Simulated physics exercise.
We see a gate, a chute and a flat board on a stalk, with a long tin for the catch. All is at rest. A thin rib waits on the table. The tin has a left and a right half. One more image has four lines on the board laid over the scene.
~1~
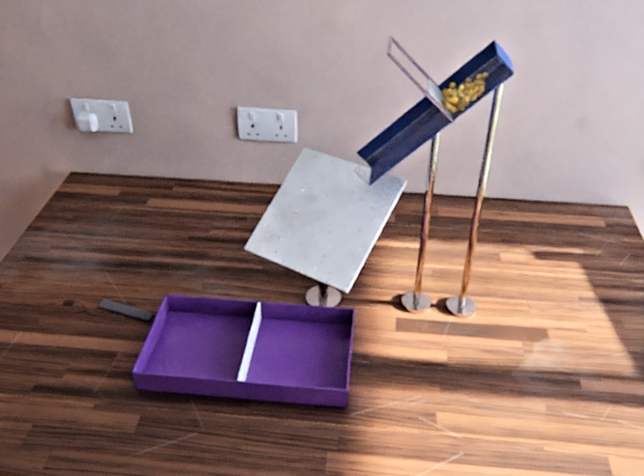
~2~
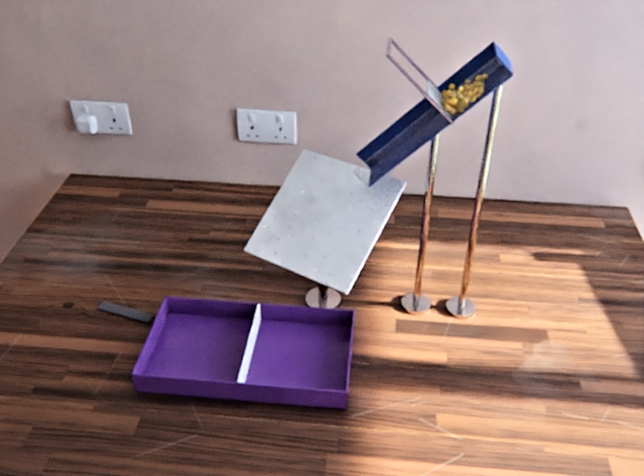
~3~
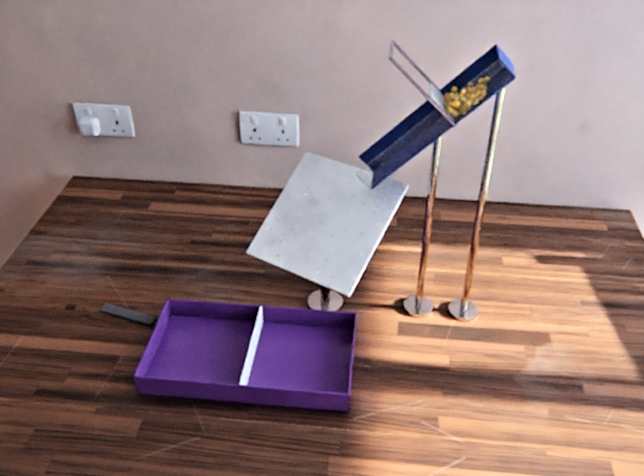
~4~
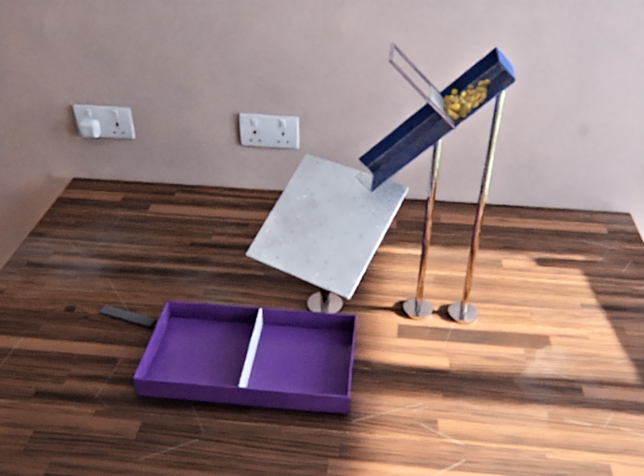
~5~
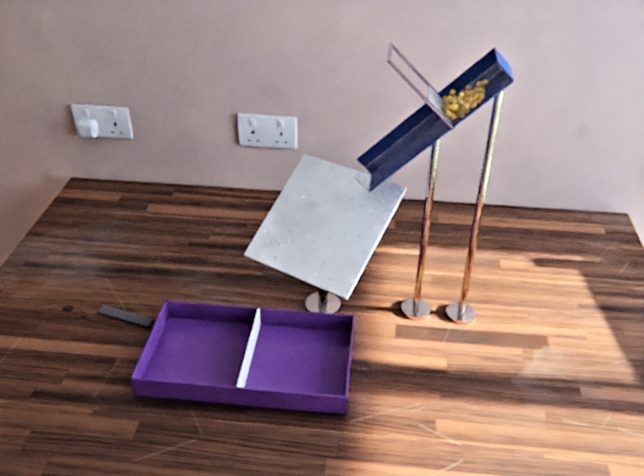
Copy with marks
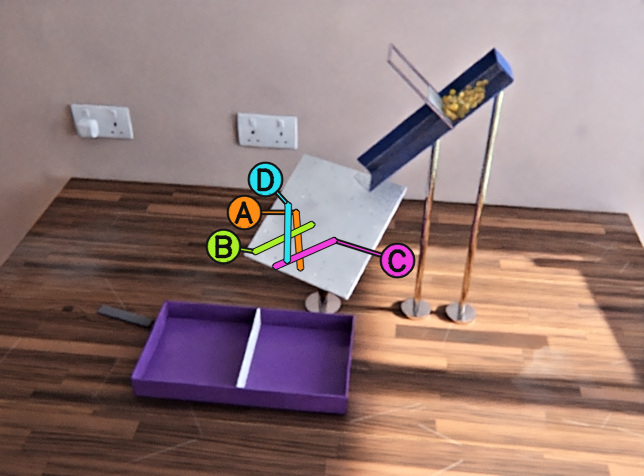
A wood-patterned tabletop stands against a plain pale wall with two white sockets, seen from the front and slightly above, with sunlight across the right side. A blue chute on two coppery rods holds yellow puffed pieces behind a clear gate at upper right, above a tilted pale board, a divided purple tin and a thin grey strip at left. Nothing moves except the view, which shifts very slightly.
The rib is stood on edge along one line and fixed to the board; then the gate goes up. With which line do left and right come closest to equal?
The best line is B.
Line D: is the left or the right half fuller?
More lands on the right.
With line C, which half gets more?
Left.
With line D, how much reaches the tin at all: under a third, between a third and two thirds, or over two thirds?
Over two thirds.
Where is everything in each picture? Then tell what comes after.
The first picture shows load behind the gate at (461, 94), puffed corn balls; lip of the chute at (371, 176), sloping fairly steeply.
The second picture shows middle of the board at (324, 216), tilted fairly steeply; middle of its low edge at (293, 271); of its high edge at (353, 164).
The third picture shows front corners of the tin at (134, 376) and (349, 394); front end of its middle wall at (240, 385); gate still shut at (434, 94).
The fourth picture shows middle of the load at (462, 100); lip at (372, 182).
The fifth picture shows middle of the load at (461, 101); lip at (371, 183).
On the marked copy, line A from (296, 212) to (300, 267); line B from (311, 224) to (255, 251); line C from (334, 240) to (275, 266); line D from (288, 205) to (287, 260).
For line A, of what is caught, a stray few in the left half, nearly all in the right.
For line B, of what is caught, about two thirds in the left half, about a third in the right.
For line C, of what is caught, all in the left half, none in the right.
For line D, of what is caught, a small part in the left half, nearly all in the right.
